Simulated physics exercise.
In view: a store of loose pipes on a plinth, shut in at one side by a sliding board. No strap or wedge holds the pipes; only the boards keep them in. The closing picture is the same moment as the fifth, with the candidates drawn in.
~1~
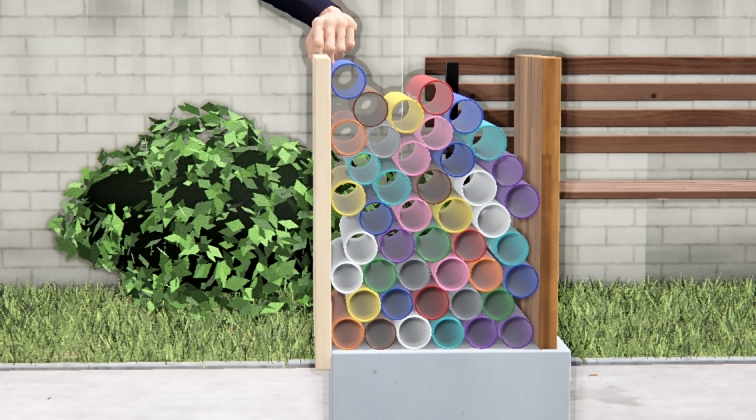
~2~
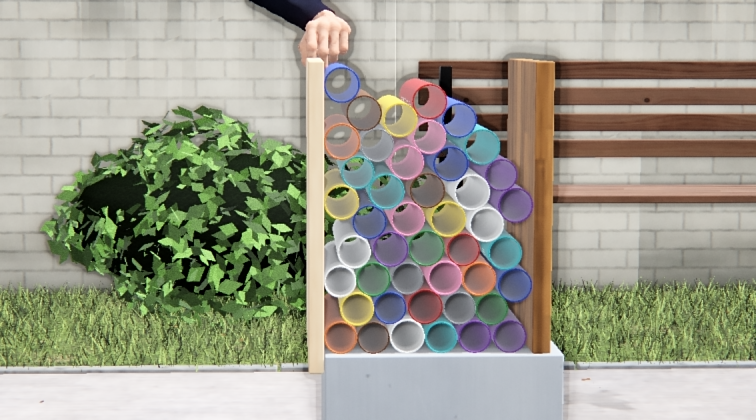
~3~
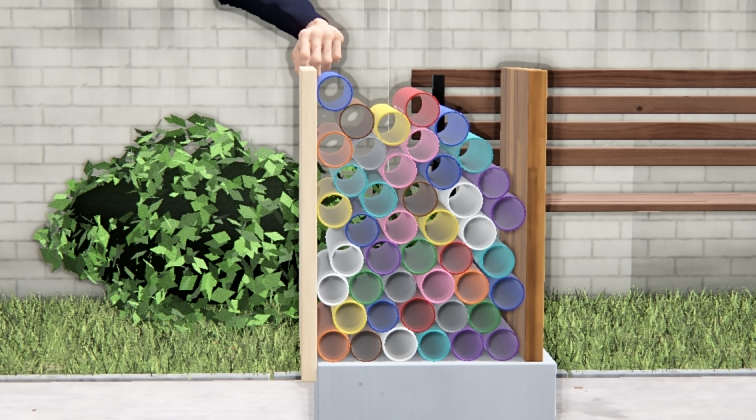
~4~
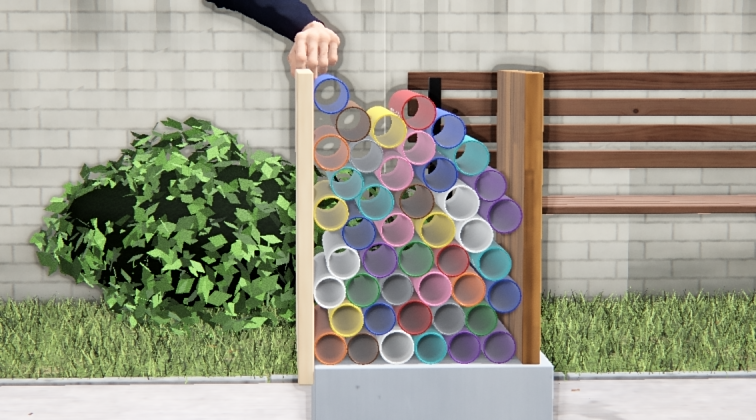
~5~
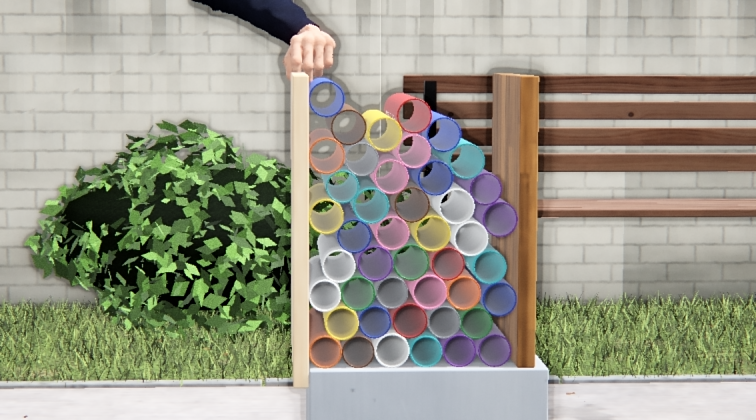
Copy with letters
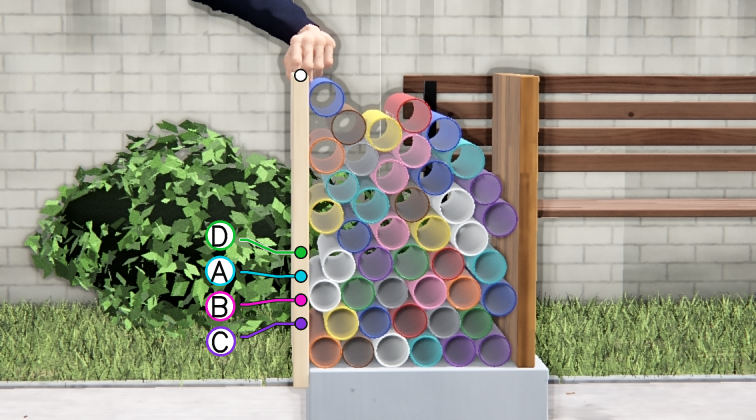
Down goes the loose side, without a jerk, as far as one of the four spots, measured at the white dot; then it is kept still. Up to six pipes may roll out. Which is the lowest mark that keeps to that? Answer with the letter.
D is the limit.
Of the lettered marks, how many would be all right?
The number is one.
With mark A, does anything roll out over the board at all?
Yes.
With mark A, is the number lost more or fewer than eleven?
Fewer than eleven.
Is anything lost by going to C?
Yes, at C.
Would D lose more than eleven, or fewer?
Fewer than eleven.
On the marked copy, A at (301, 276); B at (301, 300); C at (301, 324); D at (301, 253); the white dot at (300, 75).
Following D. Soon after the start, top of the board (309, 154).
Later, top of the board (309, 242).
In the end, top of the board (309, 252), four out over the board.
As for the rest, A more than six out over the board; B more than six out over the board; C more than six out over the board.
